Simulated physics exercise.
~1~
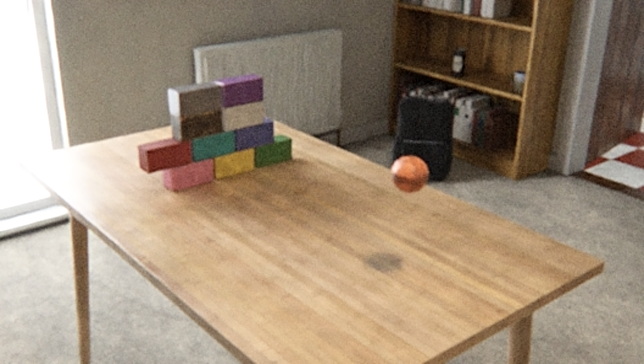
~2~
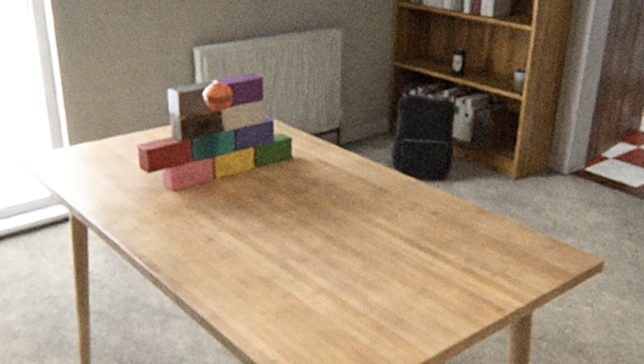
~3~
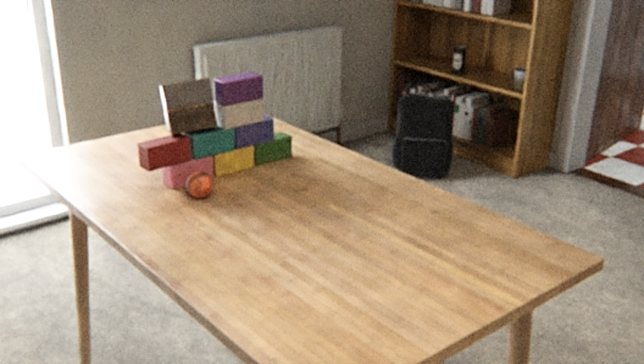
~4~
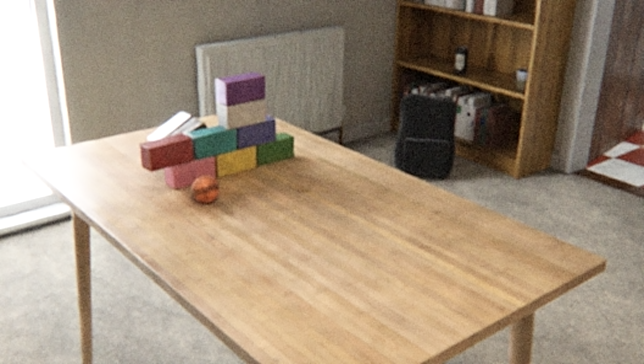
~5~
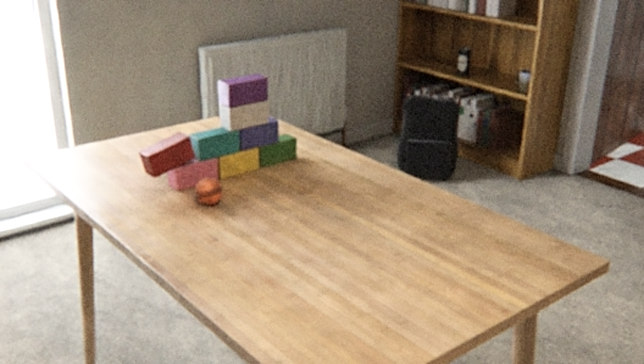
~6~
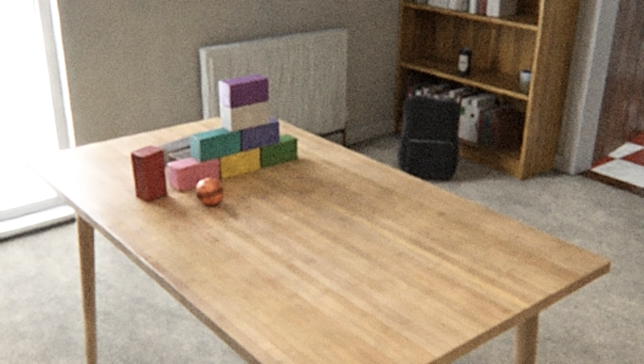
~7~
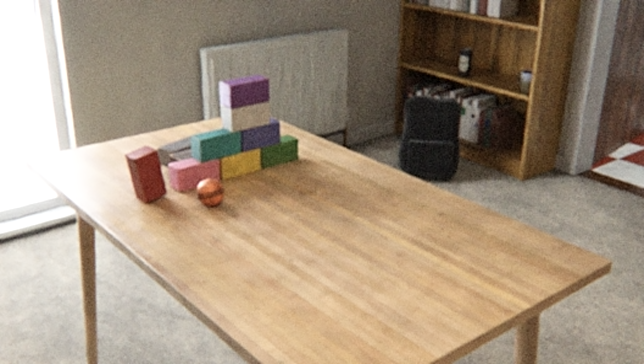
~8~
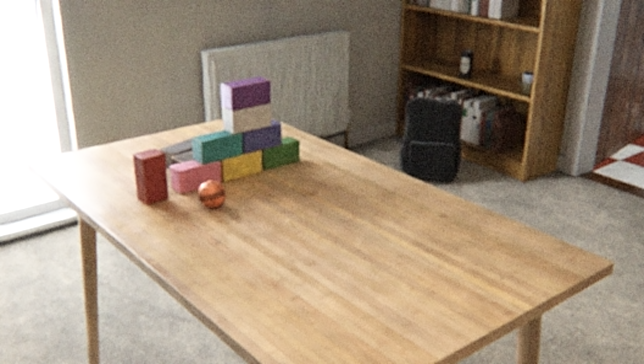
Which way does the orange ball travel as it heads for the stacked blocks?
The orange ball travels to the left, crossing above the table until it reaches the blocks.
